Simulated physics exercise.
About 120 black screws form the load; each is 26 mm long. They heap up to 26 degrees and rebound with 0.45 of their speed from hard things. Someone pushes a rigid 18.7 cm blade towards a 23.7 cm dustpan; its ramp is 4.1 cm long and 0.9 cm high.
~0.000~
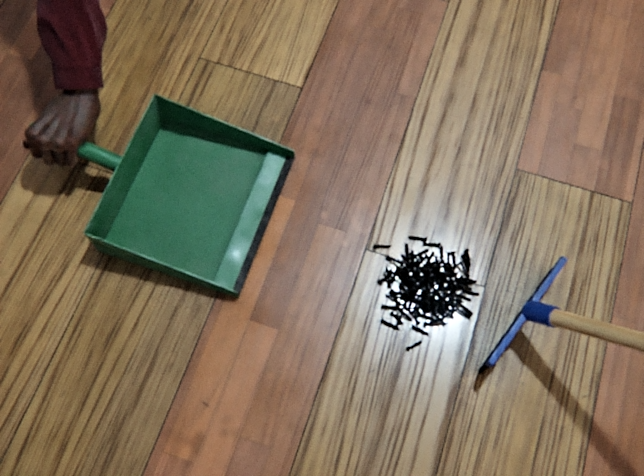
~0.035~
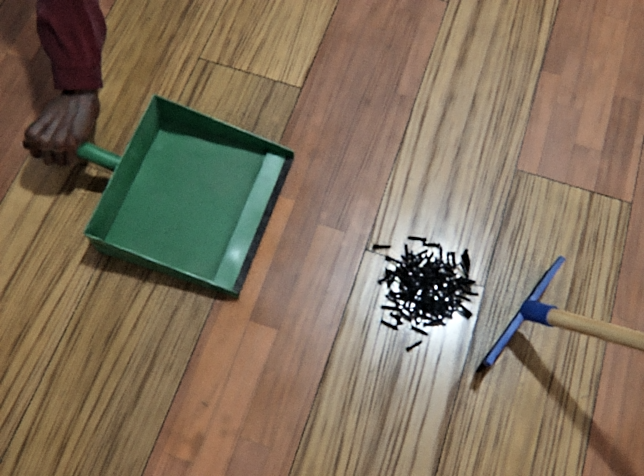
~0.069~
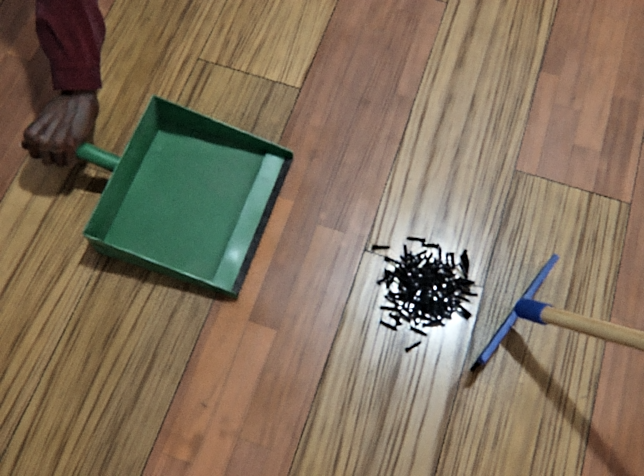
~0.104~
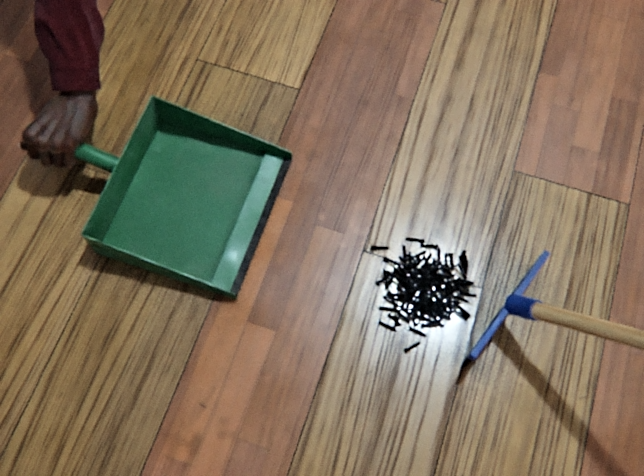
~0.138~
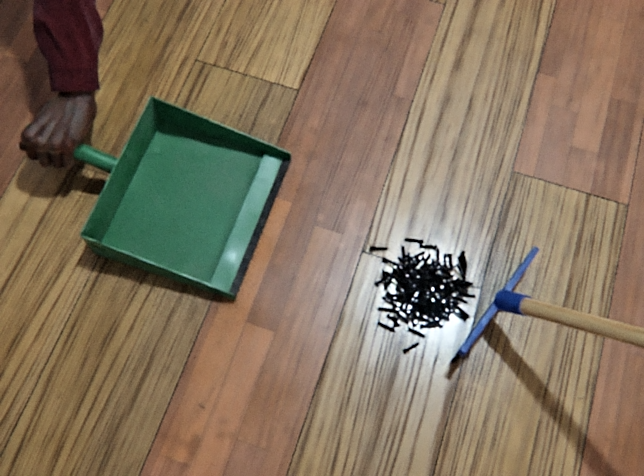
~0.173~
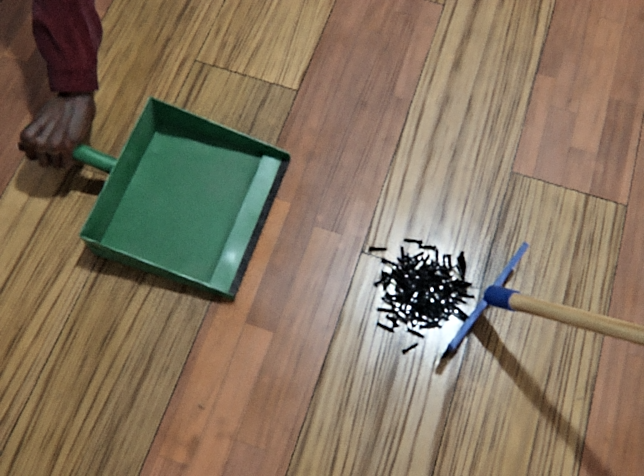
A blue blade on a wooden handle slid left across the wood floor, closing in on a small pile of black screws, while a hand at the left held a green dustpan nearly still.
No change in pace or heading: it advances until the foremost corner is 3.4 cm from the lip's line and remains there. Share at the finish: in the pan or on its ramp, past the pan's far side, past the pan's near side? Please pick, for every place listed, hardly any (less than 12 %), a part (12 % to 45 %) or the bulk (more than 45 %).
Pan: Hardly any, far side: Hardly any, near side: Hardly any.
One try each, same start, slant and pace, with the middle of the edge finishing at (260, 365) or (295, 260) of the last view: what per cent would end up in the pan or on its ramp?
First try around 0 %, second try around 0 %.
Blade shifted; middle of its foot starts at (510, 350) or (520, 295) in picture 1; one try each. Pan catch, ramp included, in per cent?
Some 0 and 5 per cent.
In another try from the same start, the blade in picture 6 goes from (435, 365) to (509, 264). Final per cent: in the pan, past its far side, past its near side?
You'd see pan at 0, far at 0 and near at 5.
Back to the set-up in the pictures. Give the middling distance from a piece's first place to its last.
Some 22 cm.
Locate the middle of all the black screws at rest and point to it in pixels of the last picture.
Roughly (291, 213).
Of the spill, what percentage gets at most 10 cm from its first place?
5 %.
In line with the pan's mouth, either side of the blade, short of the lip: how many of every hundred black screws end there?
Around 95 in a hundred.
After 0.50 s, middle of the blade 21 cm from the lip; 0 % over the lip, far side 0 %, near side 0 %.
After 0.72 s, middle of the blade 12 cm from the lip; 0 % over the lip, far side 0 %, near side 0 %.
After 1.05 s, middle of the blade 7 cm from the lip; 5 % over the lip, far side 0 %, near side 5 %.
At rest (1.7 s), pan 5 %, far side 0 %, near side 5 %, in front of the lip or behind the blade 95 %.
